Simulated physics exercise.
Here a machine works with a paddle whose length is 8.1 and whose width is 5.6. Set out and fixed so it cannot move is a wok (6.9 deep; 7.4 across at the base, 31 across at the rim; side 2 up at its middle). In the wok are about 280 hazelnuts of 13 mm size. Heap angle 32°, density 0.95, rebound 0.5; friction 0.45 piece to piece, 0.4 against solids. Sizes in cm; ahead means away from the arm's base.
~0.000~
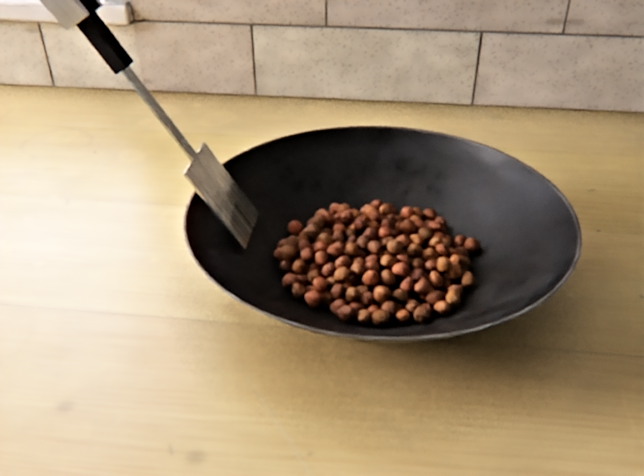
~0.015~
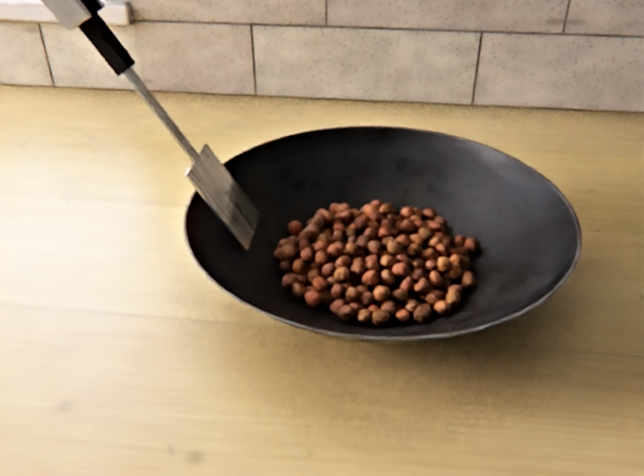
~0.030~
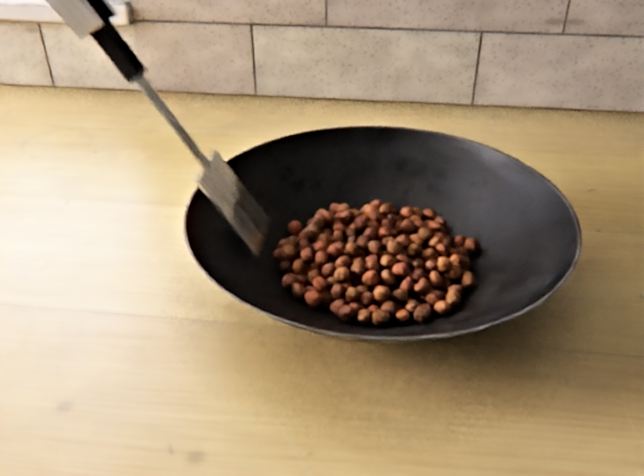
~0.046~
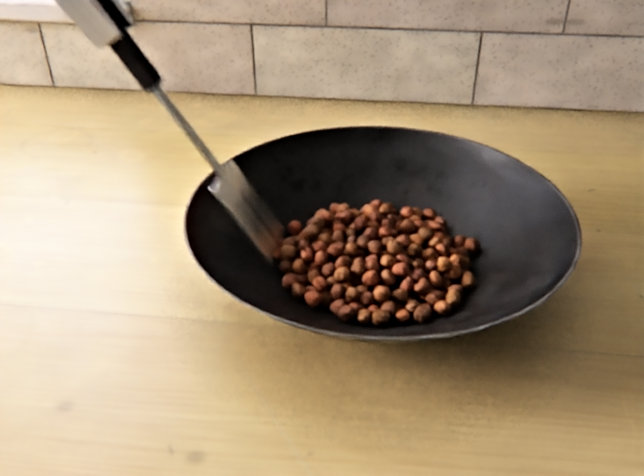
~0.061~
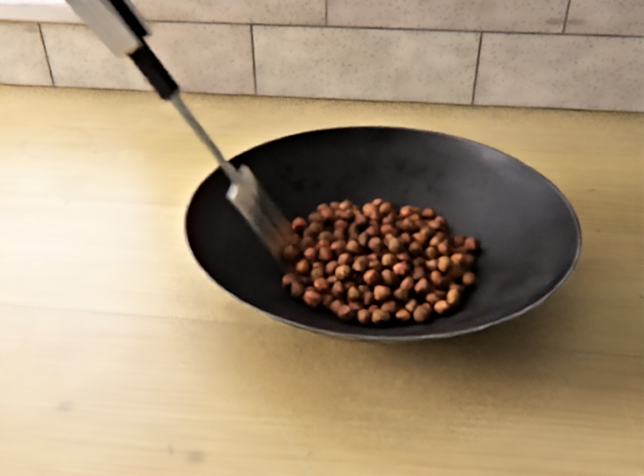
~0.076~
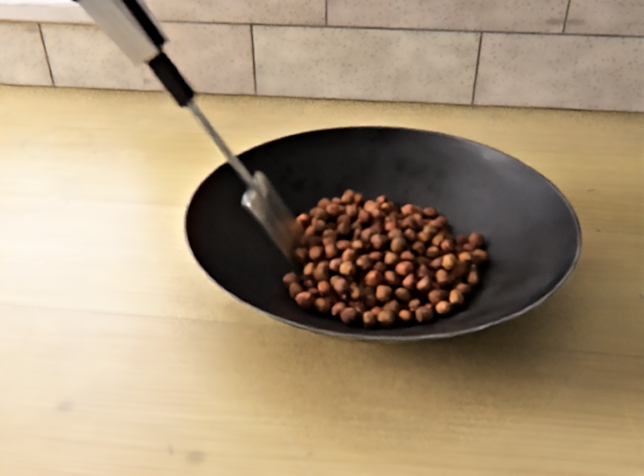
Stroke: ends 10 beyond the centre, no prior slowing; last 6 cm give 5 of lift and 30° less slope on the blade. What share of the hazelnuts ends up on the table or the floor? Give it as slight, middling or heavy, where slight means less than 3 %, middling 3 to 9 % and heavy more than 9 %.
Heavy.
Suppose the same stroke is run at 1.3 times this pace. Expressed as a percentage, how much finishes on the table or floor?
I'd put it at about 20 per cent.
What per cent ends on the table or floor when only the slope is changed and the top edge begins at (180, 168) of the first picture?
I'd estimate around 15 per cent.
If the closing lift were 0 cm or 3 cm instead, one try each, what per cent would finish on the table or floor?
Estimates, in order: 5 % then 20 %.
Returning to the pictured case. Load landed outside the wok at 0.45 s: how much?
Some 5 per cent of the load.
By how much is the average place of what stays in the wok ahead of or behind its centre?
Forward offset: Roughly 3.5 cm.
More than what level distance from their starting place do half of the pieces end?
About 4 cm.
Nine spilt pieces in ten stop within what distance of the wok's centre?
It comes out at close to 55 centimetres.
By 0.14 s, sloping 58°, highest piece 5 above the table; 284 in the wok.
By 0.21 s, sloping 51°, highest piece 6 above the table; 284 in the wok.
By 0.45 s, sloping 28°, highest piece 12 above the table; 244 in the wok, 17 on the table or floor, 23 on the blade or in flight.
By 1.50 s, sloping 28°, highest piece 6 above the table; 244 in the wok, 40 on the table or floor.
Final count, 244 in the wok, 40 on the table or floor. That is 14 % on the table or floor.
